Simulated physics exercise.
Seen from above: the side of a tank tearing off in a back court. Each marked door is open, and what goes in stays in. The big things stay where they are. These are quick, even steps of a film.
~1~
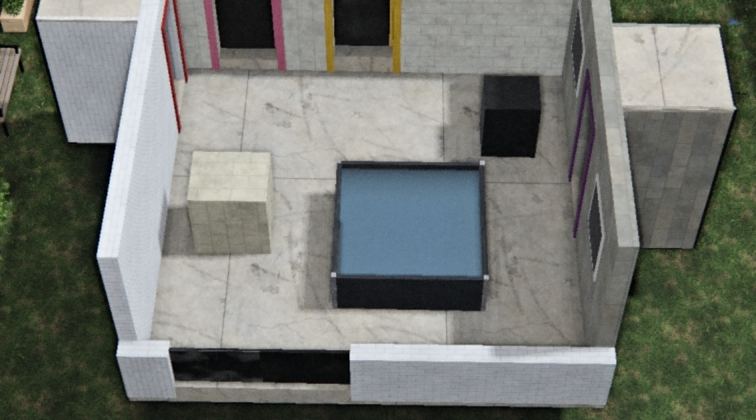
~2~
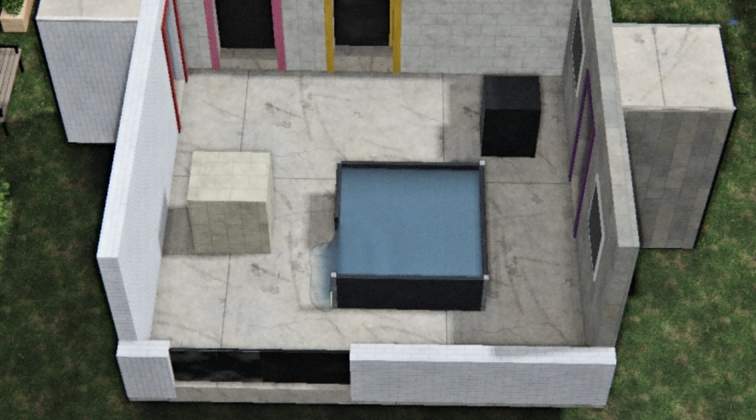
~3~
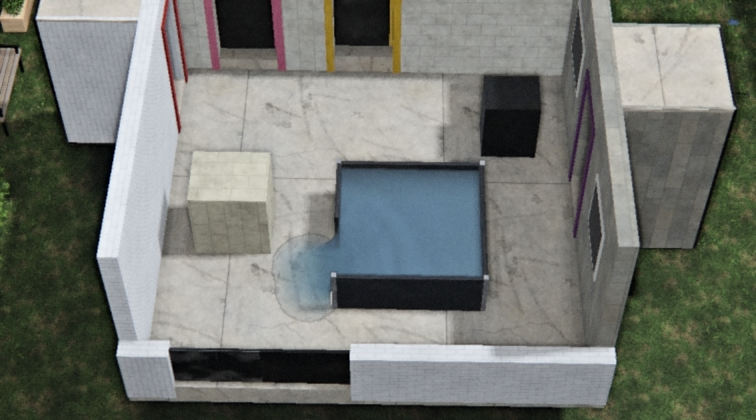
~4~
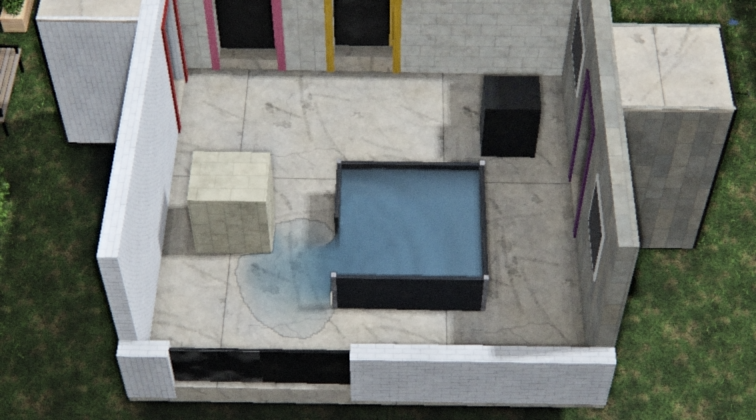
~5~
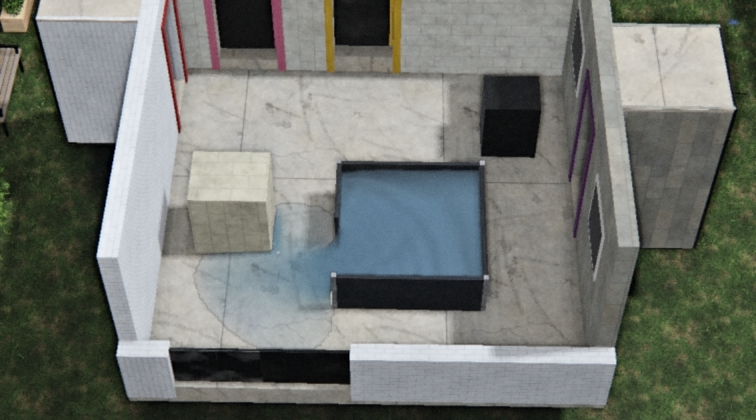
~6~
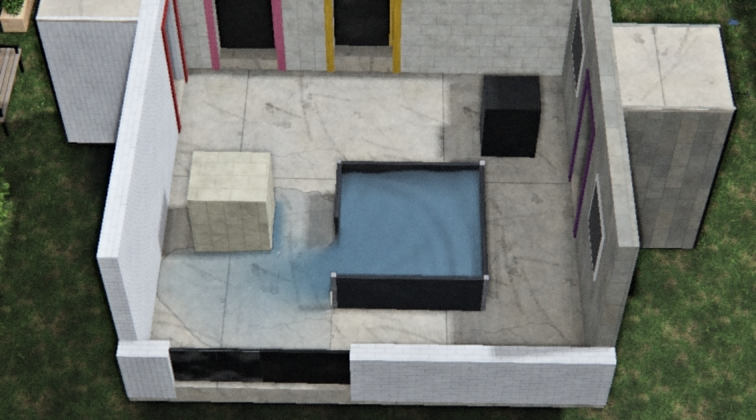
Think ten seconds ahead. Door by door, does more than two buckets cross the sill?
The yellow door admits no more than that; the purple door admits no more than that; the pink door admits no more than that; the red door admits no more than that.
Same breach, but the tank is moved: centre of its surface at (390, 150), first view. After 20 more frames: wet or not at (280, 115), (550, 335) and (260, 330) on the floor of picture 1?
One after the other: Covered, under water, covered.
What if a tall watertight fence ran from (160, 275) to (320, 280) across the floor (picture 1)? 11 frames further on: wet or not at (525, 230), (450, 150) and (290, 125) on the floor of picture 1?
In that order: Clear, dry, awash.
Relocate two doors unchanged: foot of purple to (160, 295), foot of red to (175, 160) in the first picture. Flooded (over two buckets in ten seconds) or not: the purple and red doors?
The purple door goes over, the red door holds.
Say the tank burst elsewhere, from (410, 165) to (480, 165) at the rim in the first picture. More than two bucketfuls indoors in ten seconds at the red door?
Then: Red door lets more in.
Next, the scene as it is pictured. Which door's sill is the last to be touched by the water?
That is the one in purple.
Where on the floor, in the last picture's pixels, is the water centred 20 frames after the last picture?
Close to (315, 255).
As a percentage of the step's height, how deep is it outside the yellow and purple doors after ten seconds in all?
About 10 and 70 per cent.
A moment on, water covers 25 % of the floor; the yellow door not reached, the purple door not reached, the pink door not reached, the red door not reached.
Next, water covers 35 % of the floor; the yellow door not reached, the purple door not reached, the pink door not reached, the red door not reached.
Then, water covers 55 % of the floor; the yellow door wet at the sill, nothing in, the purple door not reached, the pink door wet at the sill, nothing in, the red door wet at the sill, nothing in.
Later, water covers 85 % of the floor; the yellow door wet at the sill, nothing in, the purple door wet at the sill, nothing in, the pink door wet at the sill, nothing in, the red door under two buckets in.
In the end, water covers 100 % of the floor; the yellow door wet at the sill, nothing in, the purple door wet at the sill, nothing in, the pink door wet at the sill, nothing in, the red door under two buckets in.
